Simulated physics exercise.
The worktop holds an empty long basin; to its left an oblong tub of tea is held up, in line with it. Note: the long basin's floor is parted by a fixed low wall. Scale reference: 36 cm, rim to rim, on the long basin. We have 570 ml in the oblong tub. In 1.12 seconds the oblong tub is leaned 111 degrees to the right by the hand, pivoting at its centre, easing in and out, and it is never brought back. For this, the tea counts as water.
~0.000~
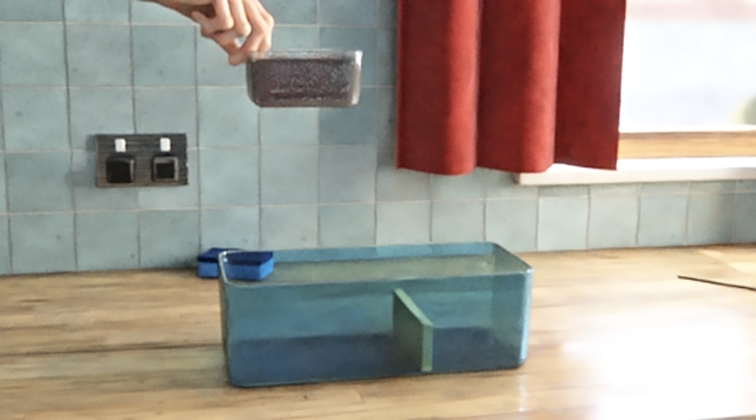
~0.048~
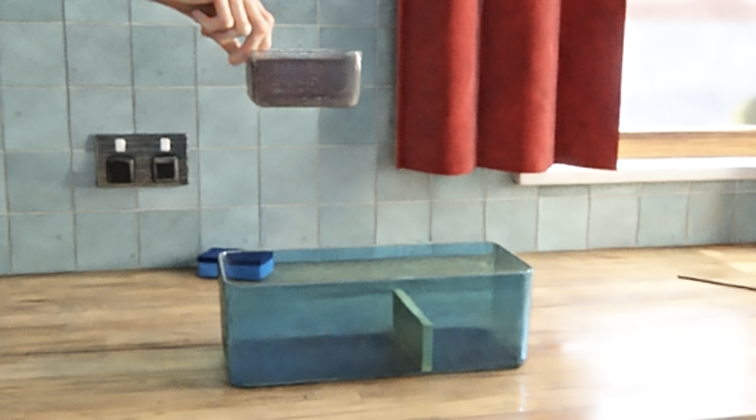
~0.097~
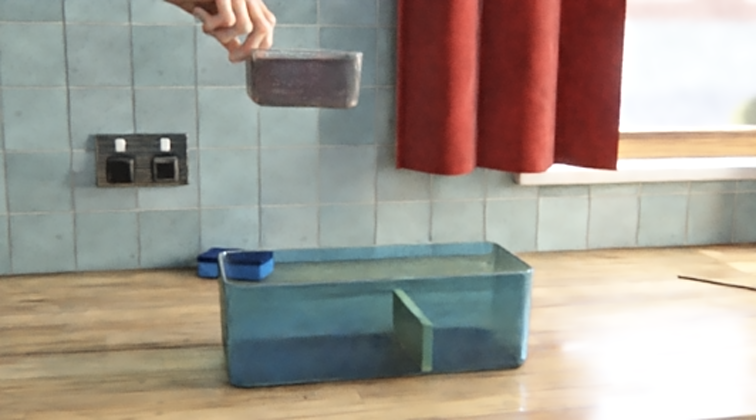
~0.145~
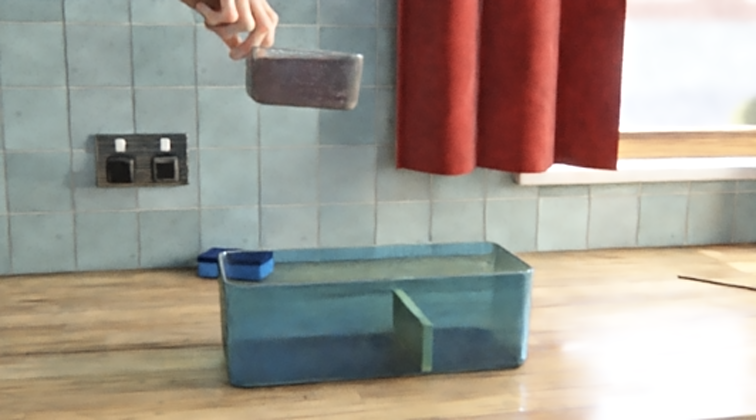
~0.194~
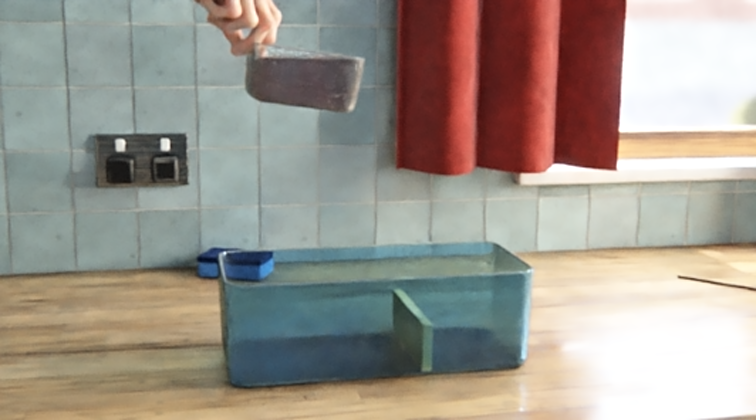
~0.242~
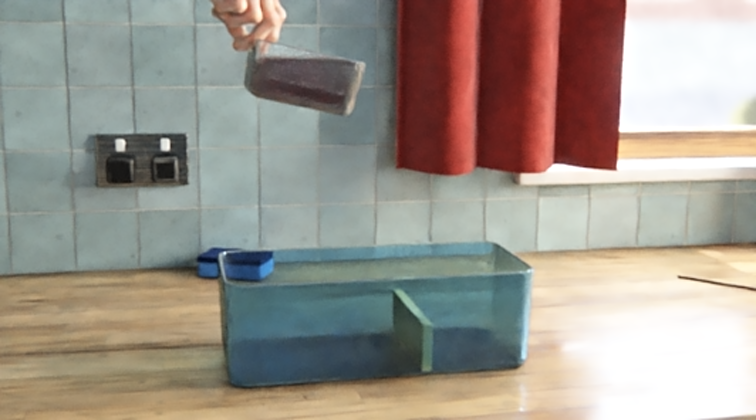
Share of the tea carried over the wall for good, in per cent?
Near 66 per cent.
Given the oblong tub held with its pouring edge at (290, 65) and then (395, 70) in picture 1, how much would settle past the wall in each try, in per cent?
It comes to 5 per cent, and then 80 per cent.
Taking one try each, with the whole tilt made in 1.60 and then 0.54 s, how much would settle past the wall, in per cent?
I'd expect close to 65 per cent and then close to 45 per cent.
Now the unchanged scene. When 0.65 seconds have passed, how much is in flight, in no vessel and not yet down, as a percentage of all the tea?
50 %.
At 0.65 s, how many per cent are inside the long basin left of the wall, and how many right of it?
Around 4 on the left and around 10 on the right.
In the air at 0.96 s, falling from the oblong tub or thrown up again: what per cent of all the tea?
Close to 12 per cent.
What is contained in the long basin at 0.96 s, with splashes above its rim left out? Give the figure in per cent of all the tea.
Looks like about 84 % of the whole amount.
By 0.65 s the tilt is 70° and 38 per cent is still to pour, 4 is left of the wall and 9 right of it.
By 0.96 s the tilt is 105° and 5 per cent is still to pour, 18 is left of the wall and 66 right of it.
By 1.28 s the tilt is 111° and 0 per cent is still to pour, 32 is left of the wall and 66 right of it.
By 1.62 s the tilt is 111° and 0 per cent is still to pour, 32 is left of the wall and 66 right of it.
At rest 32 per cent lies left of the wall, 66 right of it and 2 outside.
